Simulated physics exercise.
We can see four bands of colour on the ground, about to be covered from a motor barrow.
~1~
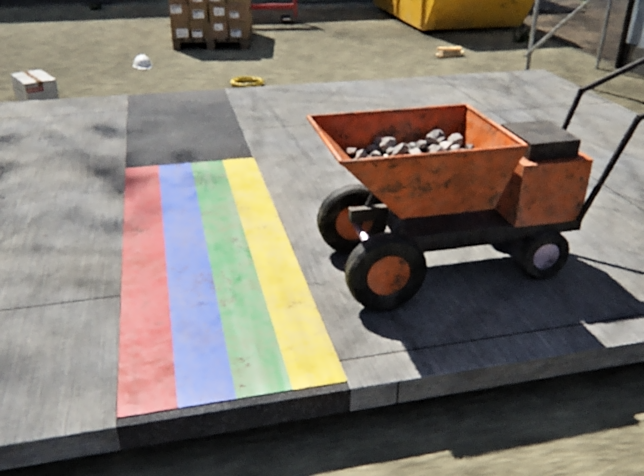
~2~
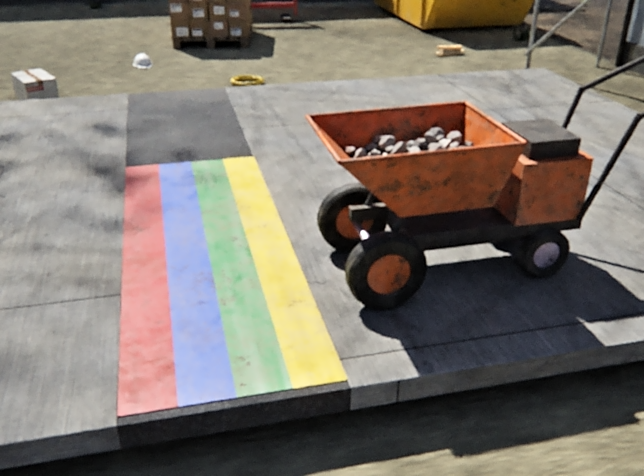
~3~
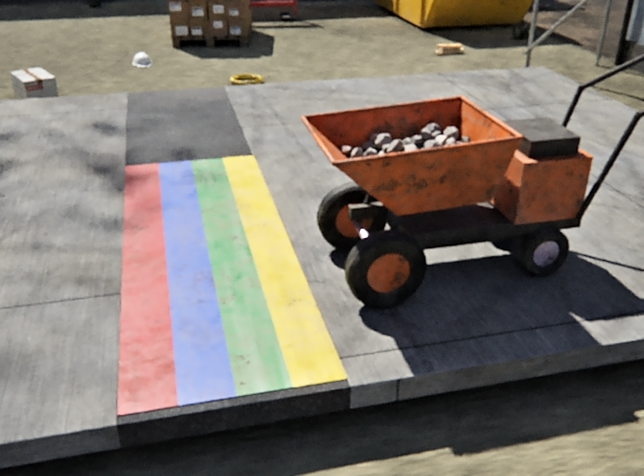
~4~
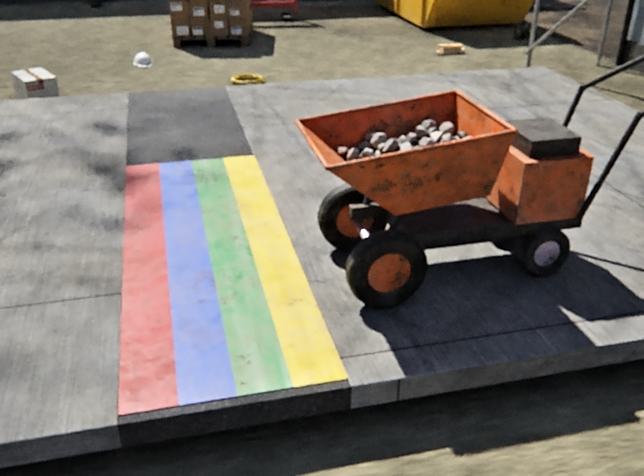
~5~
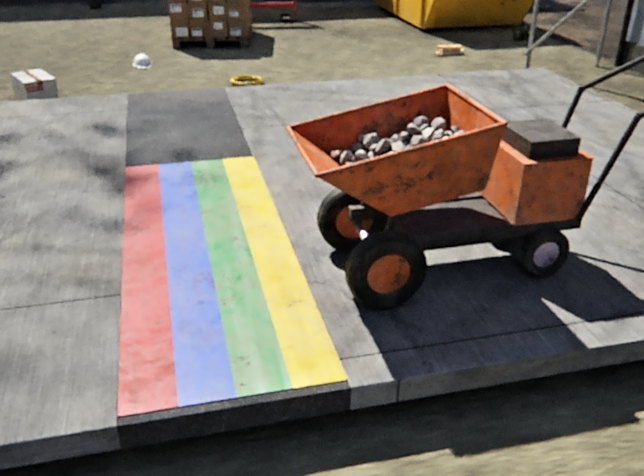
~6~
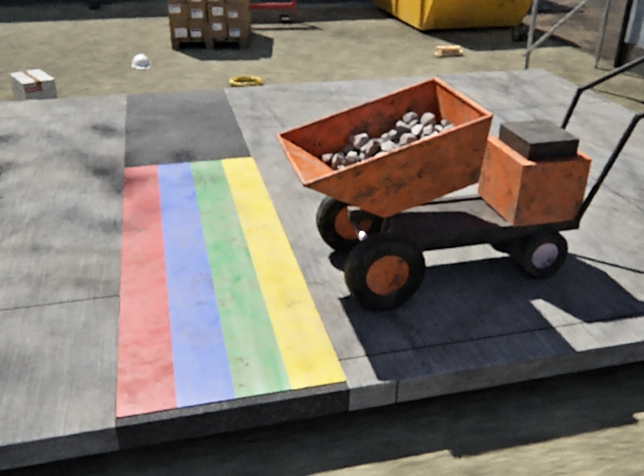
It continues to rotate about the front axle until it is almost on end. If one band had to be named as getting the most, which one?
I would name blue.
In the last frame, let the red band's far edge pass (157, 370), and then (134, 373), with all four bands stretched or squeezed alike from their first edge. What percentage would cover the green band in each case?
In order, 10 % and 20 %.
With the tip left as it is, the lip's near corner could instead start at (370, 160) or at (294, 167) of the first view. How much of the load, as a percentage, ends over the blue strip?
First spot: Roughly 30 percent; second spot: Roughly 30 percent.
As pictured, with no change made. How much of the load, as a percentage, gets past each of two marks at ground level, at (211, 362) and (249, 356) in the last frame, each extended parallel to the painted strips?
Near 50 % and 80 %.
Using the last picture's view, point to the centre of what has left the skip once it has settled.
The centre comes to rest close to (193, 292).
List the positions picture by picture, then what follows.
In the first frame, lip of the skip (342, 163), level; top of the load (432, 152), broken stones; yellow strip (305, 344); green strip (254, 351); blue strip (201, 359); red strip (146, 367).
In the second frame, lip of the skip (340, 163), level; top of the load (431, 150).
In the third frame, lip of the skip (335, 164), tipped barely; top of the load (435, 157).
In the fourth frame, lip of the skip (328, 168), tipped a little; top of the load (445, 146).
In the fifth frame, lip of the skip (317, 176), tipped a little; top of the load (437, 142).
In the sixth frame, lip of the skip (305, 185), tipped clearly; top of the load (427, 138); yellow strip (304, 343); green strip (253, 351); blue strip (200, 359); red strip (146, 367).
Just after the last frame, skip tipped steeply; every one in the skip.
A moment on, skip tipped right over; the larger part in the skip; about a tenth over the green strip; about a tenth over the blue strip.
Further on, skip tipped right over; about a tenth in the skip; roughly a quarter over the green strip; roughly a third over the blue strip; roughly a quarter over the red strip; just a few off the paint.
When it is over, skip tipped right over; about a tenth in the skip; not one over the yellow strip; roughly a quarter over the green strip; roughly a third over the blue strip; roughly a quarter over the red strip; about a tenth off the paint.
